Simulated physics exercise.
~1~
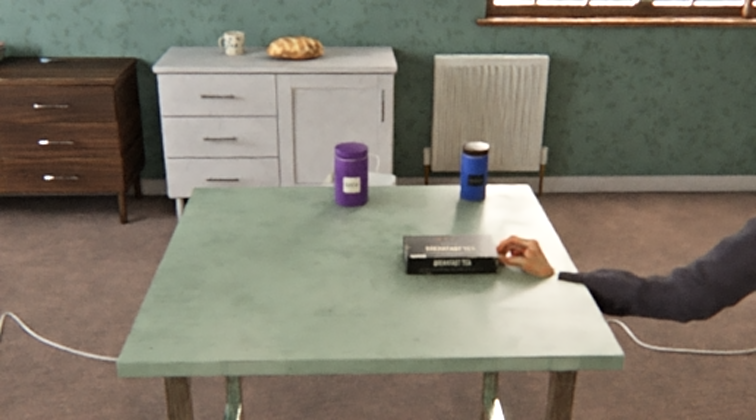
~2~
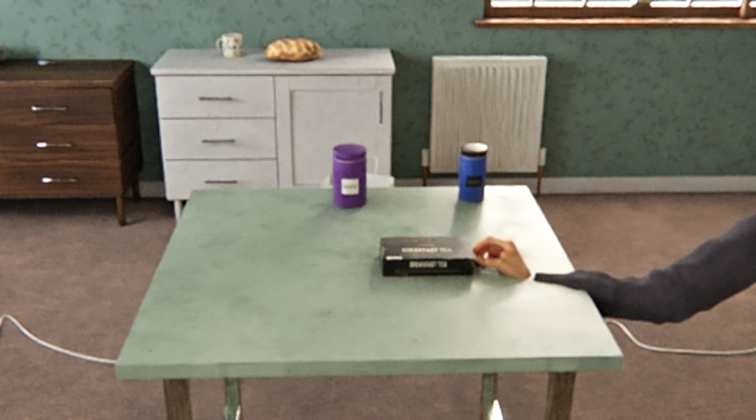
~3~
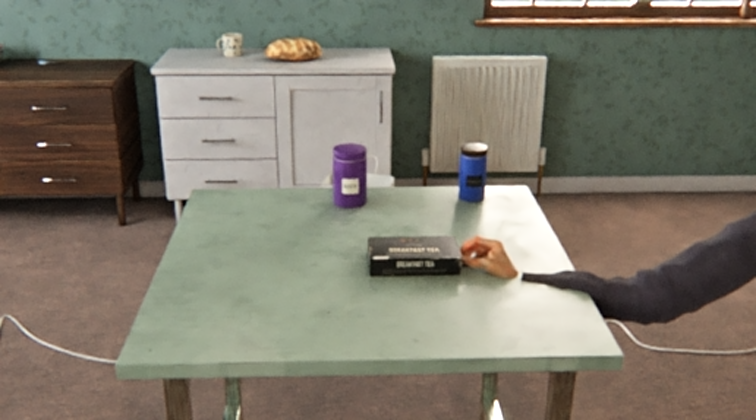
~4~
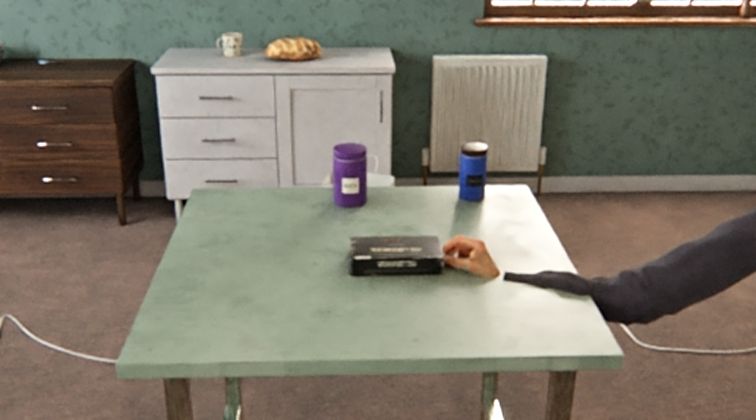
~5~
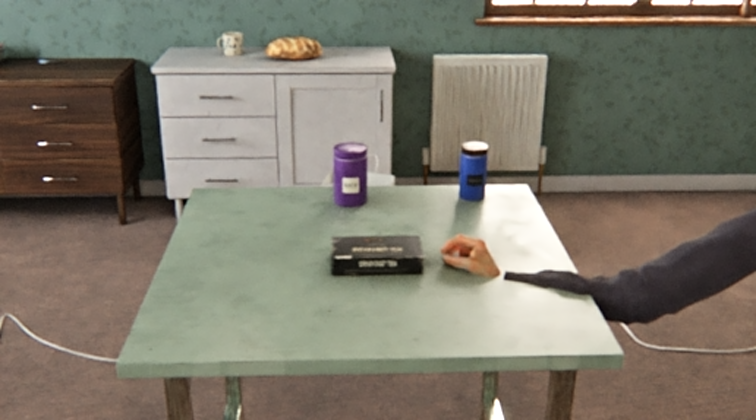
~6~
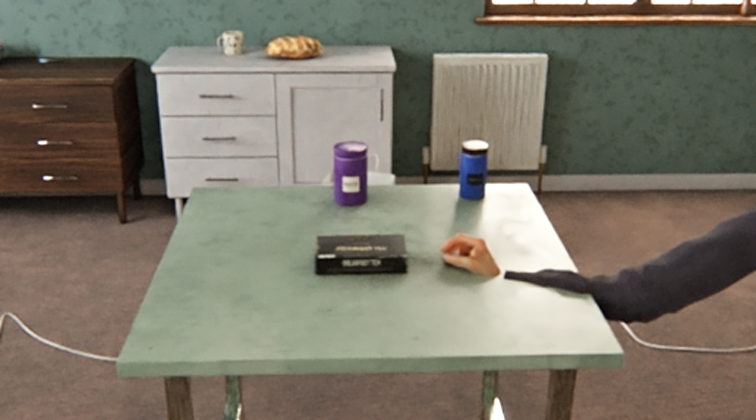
To begin with, a hand reaching in from the right pushes a black packet leftward across a pale green table, in front of a purple container and a blue one. The hand then stays still while the packet slides a little farther left on its own, leaving a widening gap between them.
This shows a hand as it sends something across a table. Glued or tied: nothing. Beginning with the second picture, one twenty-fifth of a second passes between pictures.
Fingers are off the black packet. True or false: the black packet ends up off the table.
False.
Then, 0.10 s past the last view, black packet displaced about its own width near (335, 254).
Then, 0.20 s past the last view, black packet displaced about its own width near (327, 255).
Finally, moved from the start, black packet. Final places as the last picture's camera would see them, black packet near (327, 255).
